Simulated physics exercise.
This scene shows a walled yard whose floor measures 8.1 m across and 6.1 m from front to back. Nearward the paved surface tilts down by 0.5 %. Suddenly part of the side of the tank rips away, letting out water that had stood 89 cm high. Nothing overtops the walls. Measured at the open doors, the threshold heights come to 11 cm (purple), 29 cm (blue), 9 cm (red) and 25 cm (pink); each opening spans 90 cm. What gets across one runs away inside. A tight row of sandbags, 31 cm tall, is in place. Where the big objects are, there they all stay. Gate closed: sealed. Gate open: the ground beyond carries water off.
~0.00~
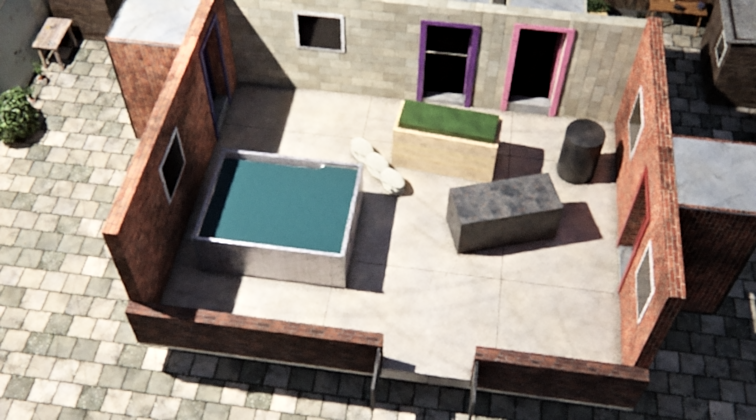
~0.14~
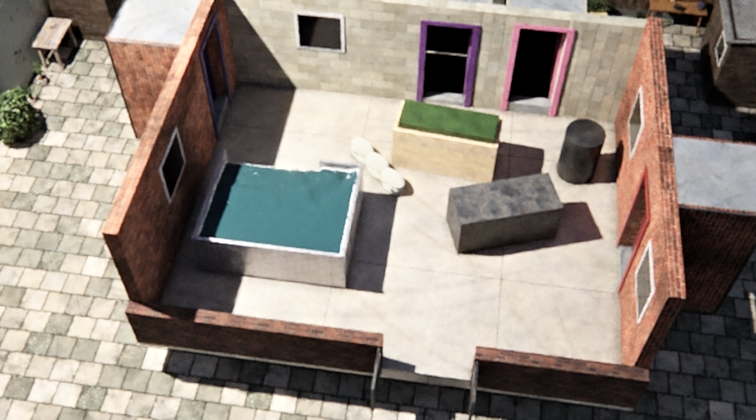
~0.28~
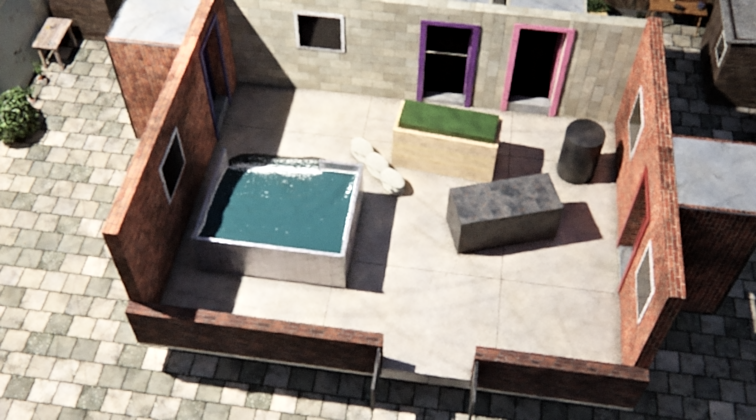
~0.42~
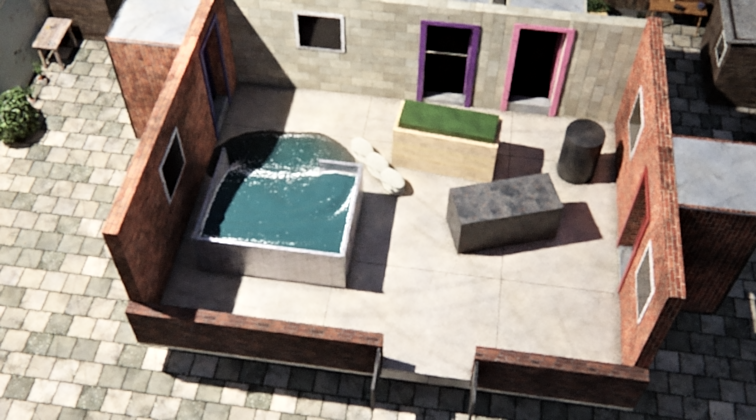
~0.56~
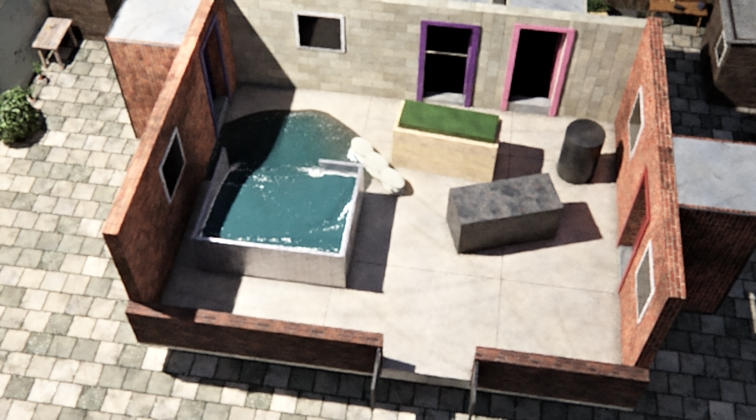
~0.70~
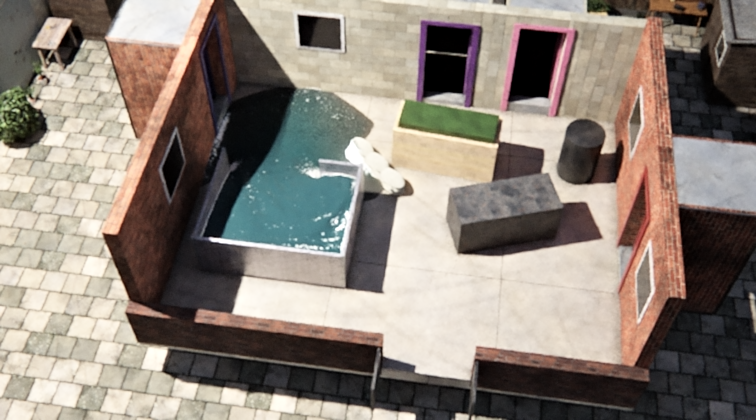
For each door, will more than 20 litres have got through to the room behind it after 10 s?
Outcome: Purple door: The inflow ends up higher than the cap, blue door: The inflow ends up higher than the cap, red door: The inflow ends up lower than the cap, pink door: The inflow ends up lower than the cap.
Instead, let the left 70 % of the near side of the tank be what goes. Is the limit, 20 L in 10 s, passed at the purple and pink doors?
Result against the limit at purple: Limit held; result at pink: Limit held.
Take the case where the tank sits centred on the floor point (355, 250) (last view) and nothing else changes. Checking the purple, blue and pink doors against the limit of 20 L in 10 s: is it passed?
For the purple door, the amount is acceptable; for the blue door, the amount is too high; for the pink door, the amount is acceptable.
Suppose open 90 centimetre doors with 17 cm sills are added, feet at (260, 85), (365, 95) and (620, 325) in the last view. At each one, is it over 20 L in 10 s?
In sequence the answers are more than that, more than that and less than that.
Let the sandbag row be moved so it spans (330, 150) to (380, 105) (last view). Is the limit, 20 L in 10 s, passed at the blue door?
At blue, compared with that limit: Limit exceeded.
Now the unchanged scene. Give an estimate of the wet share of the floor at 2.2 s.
I'd say around 30 % is wet.
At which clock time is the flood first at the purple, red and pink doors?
Doors: Purple 1.5 s / red 4.5 s / pink 2.2 s.
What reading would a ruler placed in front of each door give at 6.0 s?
Purple 11 cm, blue 16 cm, red 5 cm, pink 10 cm.
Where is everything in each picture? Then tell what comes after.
The first frame shows the tank at (281, 203) is whole and still, 89 cm deep.
In the second frame, the front is at a hidden place, 1.0 m from the gap on the tank's far side; 0.4 m2 of floor is under water; 89 cm left at the back of the tank.
In the third frame, the front is at a hidden place, 1.2 m from the gap on the tank's far side; 1.4 m2 of floor is under water; 89 cm left at the back of the tank.
In the fourth frame, the front is at (338, 147), 1.6 m from the gap on the tank's far side; 3.4 m2 of floor is under water; 83 cm left at the back of the tank.
In the fifth frame, water pours out on the tank's far side and has run 2.2 m, to (323, 114); typically 10 cm deep outside, 76 cm at the tank's back.
In the sixth frame, water pours out on the tank's far side and has run 2.8 m, to (325, 92); typically 9 cm deep outside, 77 cm at the tank's back.
After 1.4 s water covers 20 % of the floor and is deepest (72 cm) near (237, 87); purple door not reached, blue door 29 cm at the sill, 0 L in, red door not reached, pink door not reached.
After 2.2 s water covers 30 % of the floor and is deepest (56 cm) near (230, 104); purple door 11 cm at the sill, 0 L in, blue door 46 cm at the sill, 27 L in, red door not reached, pink door not reached.
After 3.5 s water covers 45 % of the floor and is deepest (36 cm) near (610, 146); purple door 13 cm at the sill, 1 L in, blue door 30 cm at the sill, 93 L in, red door not reached, pink door 7 cm at the sill, 0 L in.
After 6.0 s water covers 90 % of the floor and is deepest (30 cm) near (548, 133); purple door 11 cm at the sill, 35 L in, blue door 16 cm at the sill, 96 L in, red door 5 cm at the sill, 0 L in, pink door 10 cm at the sill, 0 L in.
After 10.0 s water covers 95 % of the floor and is deepest (16 cm) near (604, 375); purple door 11 cm at the sill, 36 L in, blue door 9 cm at the sill, 96 L in, red door 10 cm at the sill, 5 L in, pink door 12 cm at the sill, 1 L in.
